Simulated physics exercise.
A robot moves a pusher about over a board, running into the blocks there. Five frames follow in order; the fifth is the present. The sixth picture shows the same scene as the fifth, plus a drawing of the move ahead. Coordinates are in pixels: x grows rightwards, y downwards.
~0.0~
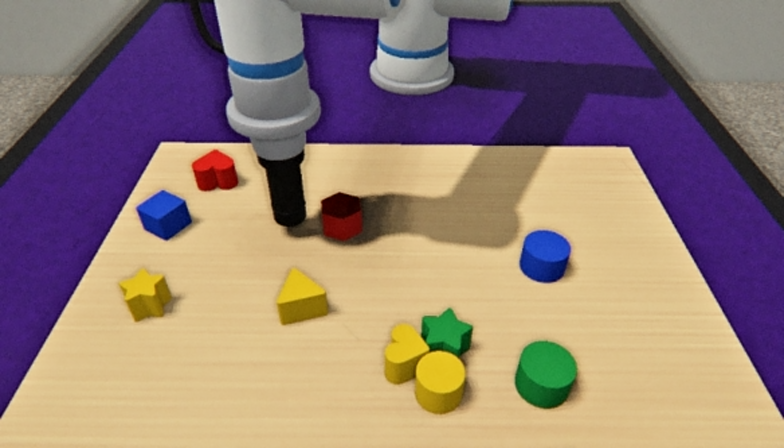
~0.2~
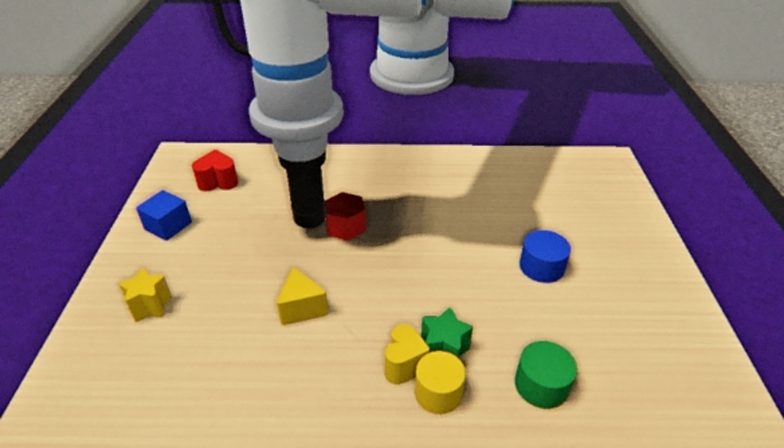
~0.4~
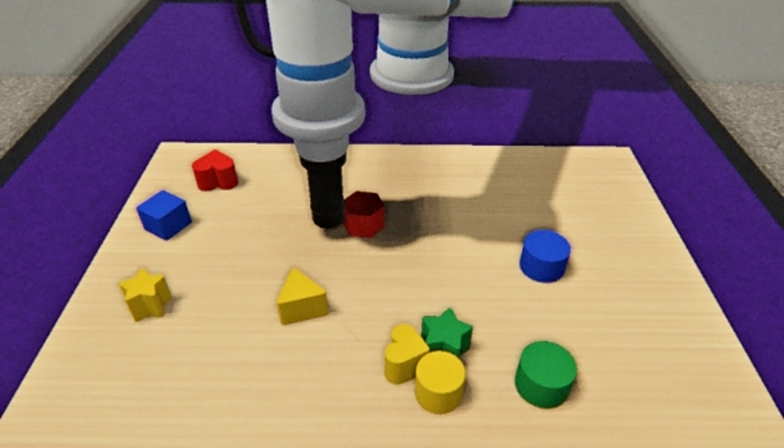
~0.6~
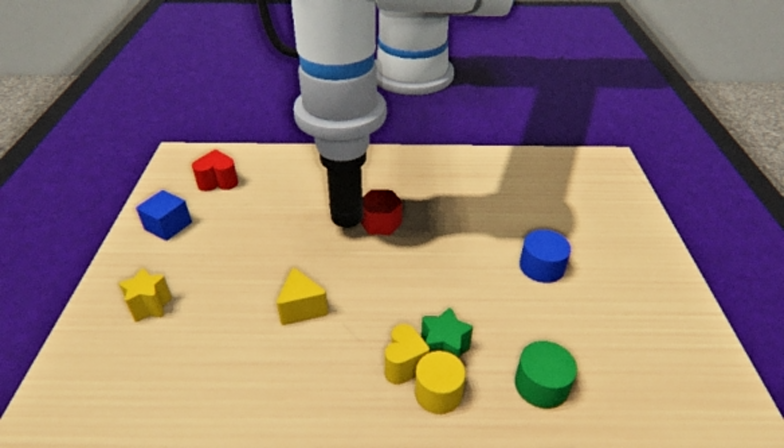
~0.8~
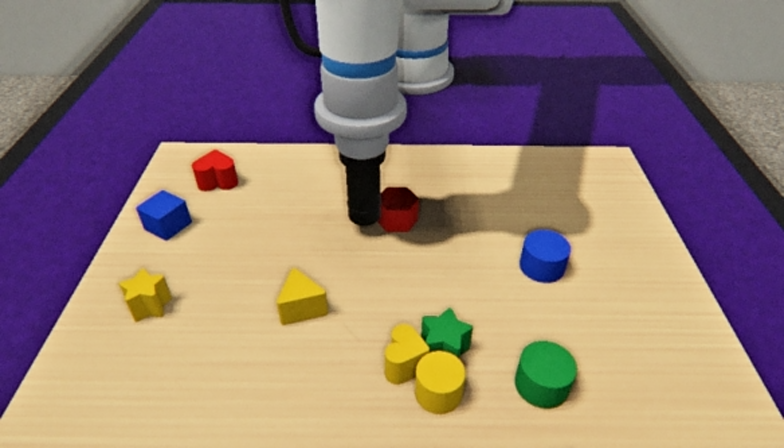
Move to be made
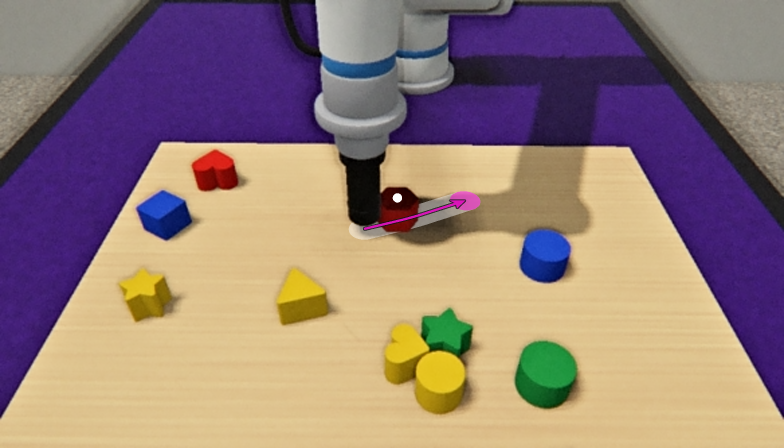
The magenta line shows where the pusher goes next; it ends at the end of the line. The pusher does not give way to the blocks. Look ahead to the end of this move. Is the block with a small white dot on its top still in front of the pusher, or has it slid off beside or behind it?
Carried ahead at the end.
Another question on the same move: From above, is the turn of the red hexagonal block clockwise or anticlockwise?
Clockwise from above.
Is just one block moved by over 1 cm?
It seems so.
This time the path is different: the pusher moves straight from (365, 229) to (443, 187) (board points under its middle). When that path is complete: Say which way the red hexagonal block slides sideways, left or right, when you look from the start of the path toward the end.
Toward the right.
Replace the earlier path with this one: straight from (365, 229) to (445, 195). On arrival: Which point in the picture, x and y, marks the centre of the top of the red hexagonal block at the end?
Its top middle is near (482, 180).
The line goes from (365, 229) by way of (401, 220) and (434, 211) to (465, 201); the dot is on the red hexagonal block.
What follows on the original path. One third of the way, pusher at (401, 208); red hexagonal block at (434, 191).
Two thirds of the way, pusher at (435, 198); red hexagonal block at (468, 183), turned 15° clockwise.
At the end, pusher at (467, 189); red hexagonal block at (501, 177), turned 30° clockwise.
